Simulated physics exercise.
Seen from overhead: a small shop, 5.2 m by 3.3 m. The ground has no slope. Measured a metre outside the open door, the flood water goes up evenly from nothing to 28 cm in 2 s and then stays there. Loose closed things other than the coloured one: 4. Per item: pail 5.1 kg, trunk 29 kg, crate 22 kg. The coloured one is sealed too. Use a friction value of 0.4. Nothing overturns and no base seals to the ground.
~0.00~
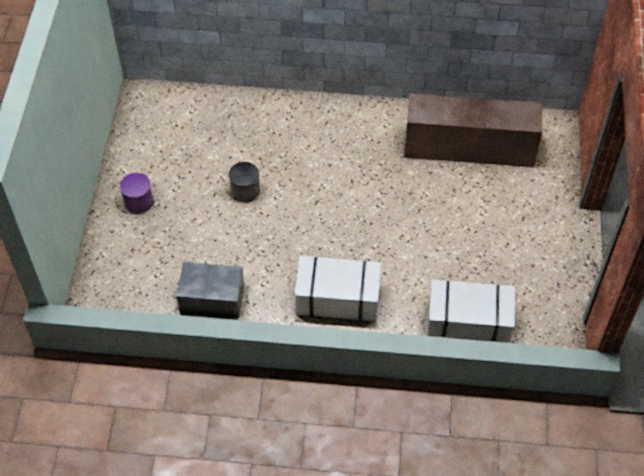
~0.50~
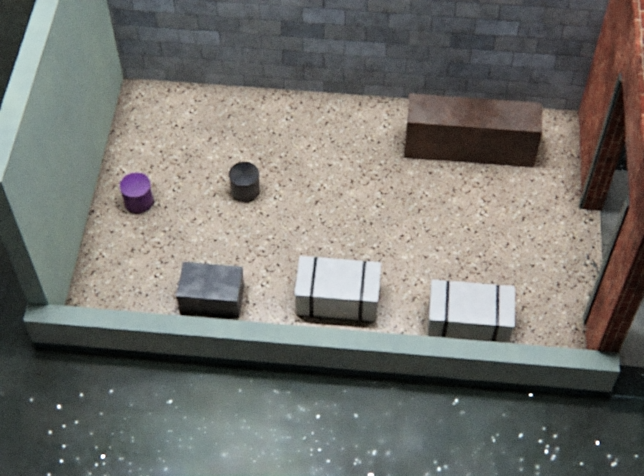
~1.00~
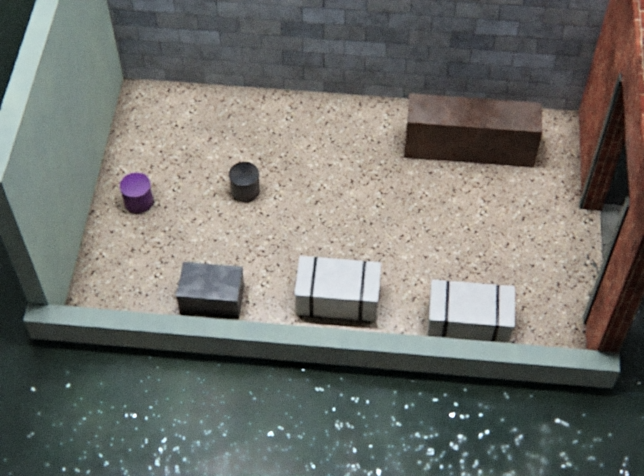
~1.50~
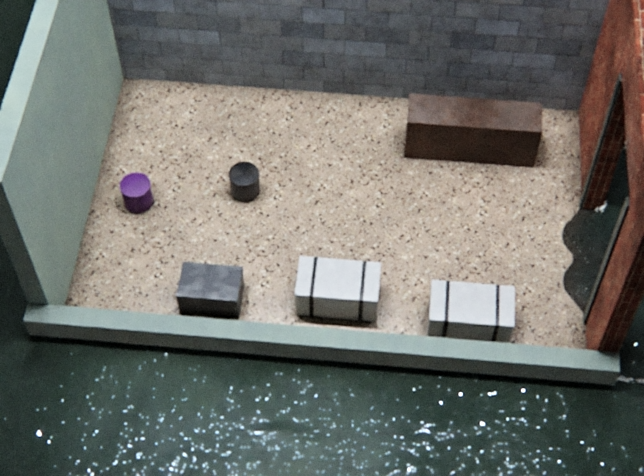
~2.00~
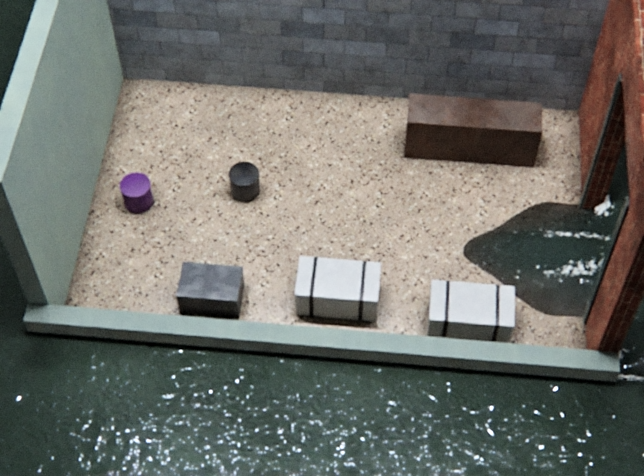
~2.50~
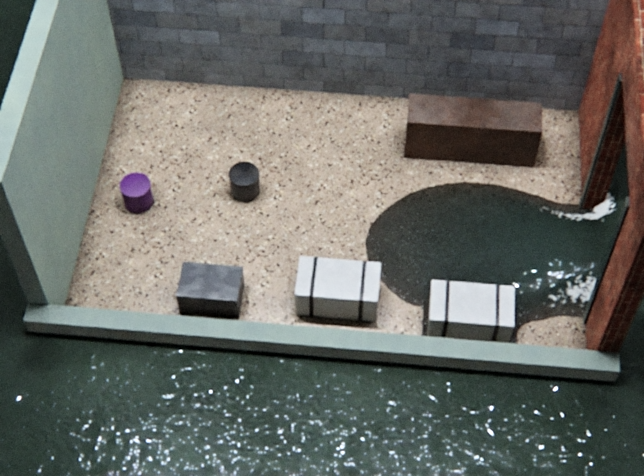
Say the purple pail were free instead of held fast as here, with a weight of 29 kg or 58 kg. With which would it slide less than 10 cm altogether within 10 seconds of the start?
Prediction: The lesser amount steadies it.
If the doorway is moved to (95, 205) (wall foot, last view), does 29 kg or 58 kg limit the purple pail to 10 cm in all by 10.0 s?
Short version: Only the heavy mass succeeds.
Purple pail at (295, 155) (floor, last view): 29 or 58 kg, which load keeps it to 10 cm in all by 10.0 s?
The answer: Either weight will do.
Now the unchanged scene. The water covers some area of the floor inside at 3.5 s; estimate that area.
About 8.5 m2.
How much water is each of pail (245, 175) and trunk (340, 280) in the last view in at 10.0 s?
Depths: Near 9 cm, then near 20 cm.
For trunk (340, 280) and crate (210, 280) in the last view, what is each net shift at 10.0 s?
In that order: 300 cm, 100 cm.
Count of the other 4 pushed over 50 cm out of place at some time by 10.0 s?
By my count, 4.
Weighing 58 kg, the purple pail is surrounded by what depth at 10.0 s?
Depth: Approx. 20 cm.
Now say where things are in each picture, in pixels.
The purple pail at (135, 185), on the bottom; 0.0 m2 under water; 0 of 5 have shifted, in the first picture.
The purple pail at (135, 185) rests on the ground; 0.0 m2 under water; 0 of 5 have shifted, in the second picture.
The purple pail at (135, 185) rests on the ground; 0.0 m2 under water; 0 of 5 have shifted, in the third picture.
The purple pail at (135, 185), on the bottom; water covers 0.1 m2; 0 of 5 have shifted, in the fourth picture.
The purple pail at (135, 185), on the bottom; water covers 1.1 m2; 0 of 5 have shifted, in the fifth picture.
The purple pail at (135, 185), on the bottom; 2.9 m2 under water; 0 of 5 have shifted, in the sixth picture.
After 3.5 s the purple pail would be 0 cm from its start with 29 kg and 0 cm from its start with 58 kg; 0 cm of water round it then.
After 4.5 s the purple pail would be 0 cm from its start with 29 kg and 0 cm from its start with 58 kg; 6 cm of water round it then.
After 7.0 s the purple pail would be 0 cm from its start with 29 kg and 0 cm from its start with 58 kg; 17 cm of water round it then.
After 10.0 s the purple pail would be 0 cm from its start with 29 kg and 0 cm from its start with 58 kg; 20 cm of water round it then.
